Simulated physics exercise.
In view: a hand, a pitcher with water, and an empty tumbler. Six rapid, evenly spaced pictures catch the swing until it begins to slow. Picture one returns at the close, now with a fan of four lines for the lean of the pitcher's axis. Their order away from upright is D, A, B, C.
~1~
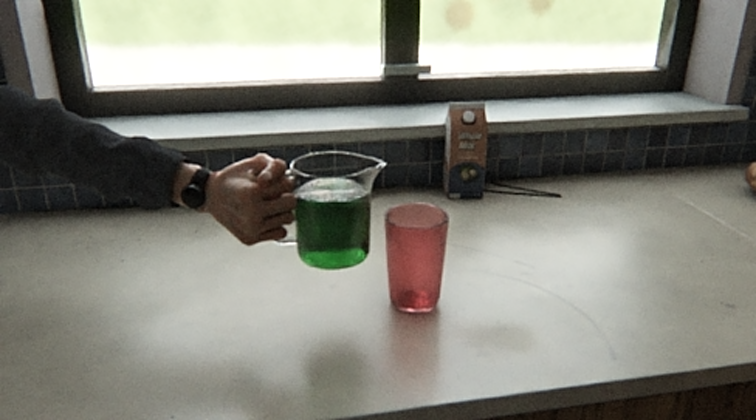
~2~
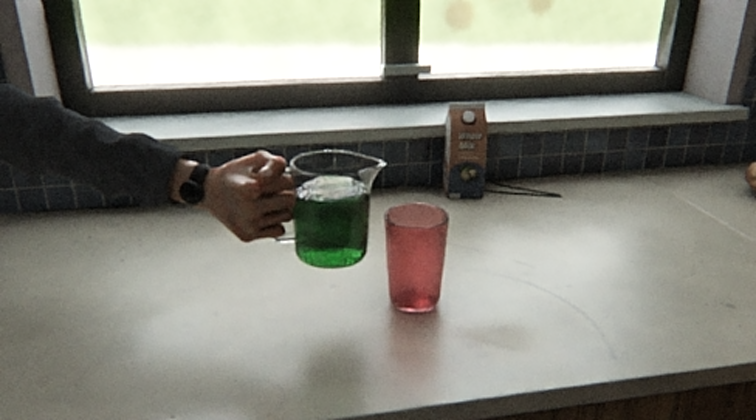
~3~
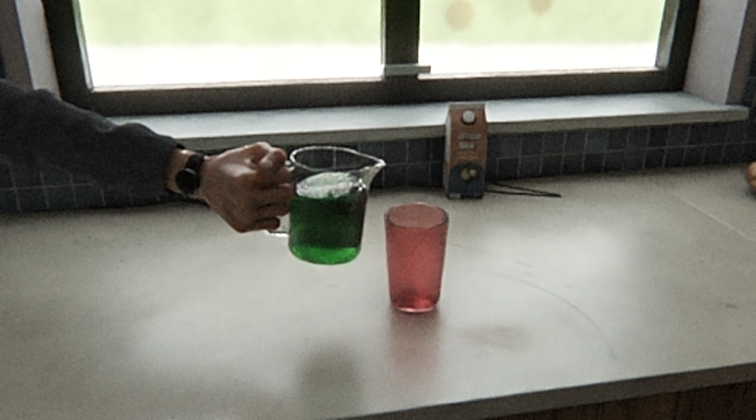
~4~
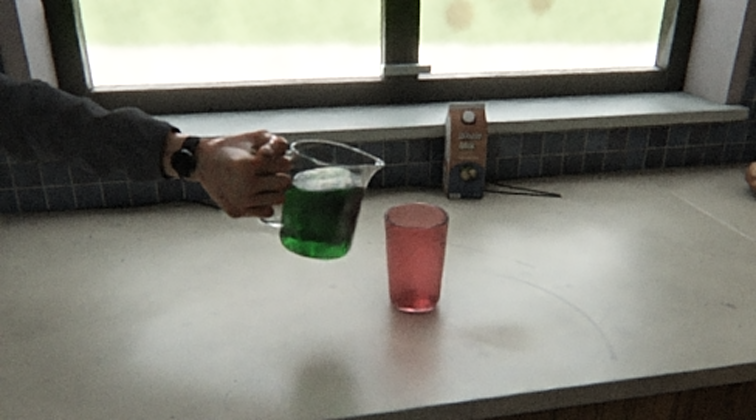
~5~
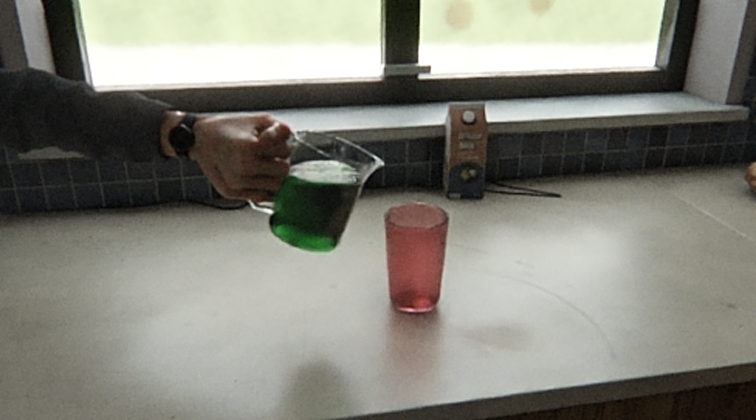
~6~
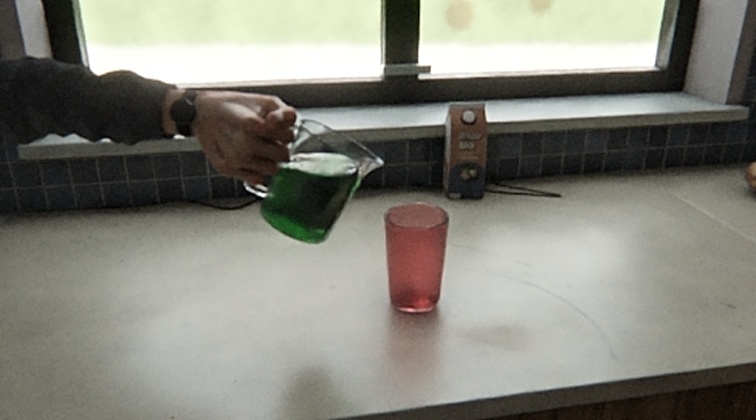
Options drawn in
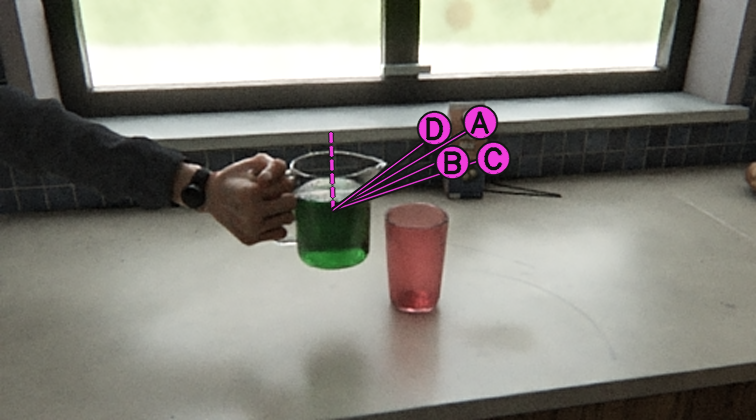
Hand with a wristwatch gradually tilting a glass pitcher of green liquid rightward beside an empty red tumbler on a counter.
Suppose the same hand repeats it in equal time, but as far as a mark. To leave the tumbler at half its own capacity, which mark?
B beats the others.
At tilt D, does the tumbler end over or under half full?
Under half.
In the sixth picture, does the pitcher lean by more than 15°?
Yes, it does.
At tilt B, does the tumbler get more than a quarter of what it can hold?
Yes, it does.
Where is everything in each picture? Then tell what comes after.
Upright, lip at (383, 163); rim of the tumbler round (417, 215); nothing has left yet, in the first picture.
Upright, lip at (383, 163); nothing has left yet, in the second picture.
Tipped about 6°, lip at (383, 163); nothing has left yet, in the third picture.
Tipped about 12°, lip at (383, 163); nothing has left yet, in the fourth picture.
Tipped about 20°, lip at (382, 163); nothing has left yet, in the fifth picture.
Tipped about 28°, lip at (382, 163); nothing has left yet, in the sixth picture.
On the marked copy, A at (465, 131); B at (434, 163); C at (476, 161); D at (423, 143).
For tilt A, the tumbler ends with about 36 % of what it can hold.
For tilt B, the tumbler ends with about 49 % of what it can hold.
For tilt C, the tumbler ends with about 62 % of what it can hold; 3 % of the water is spilt.
For tilt D, the tumbler ends with about 23 % of what it can hold.
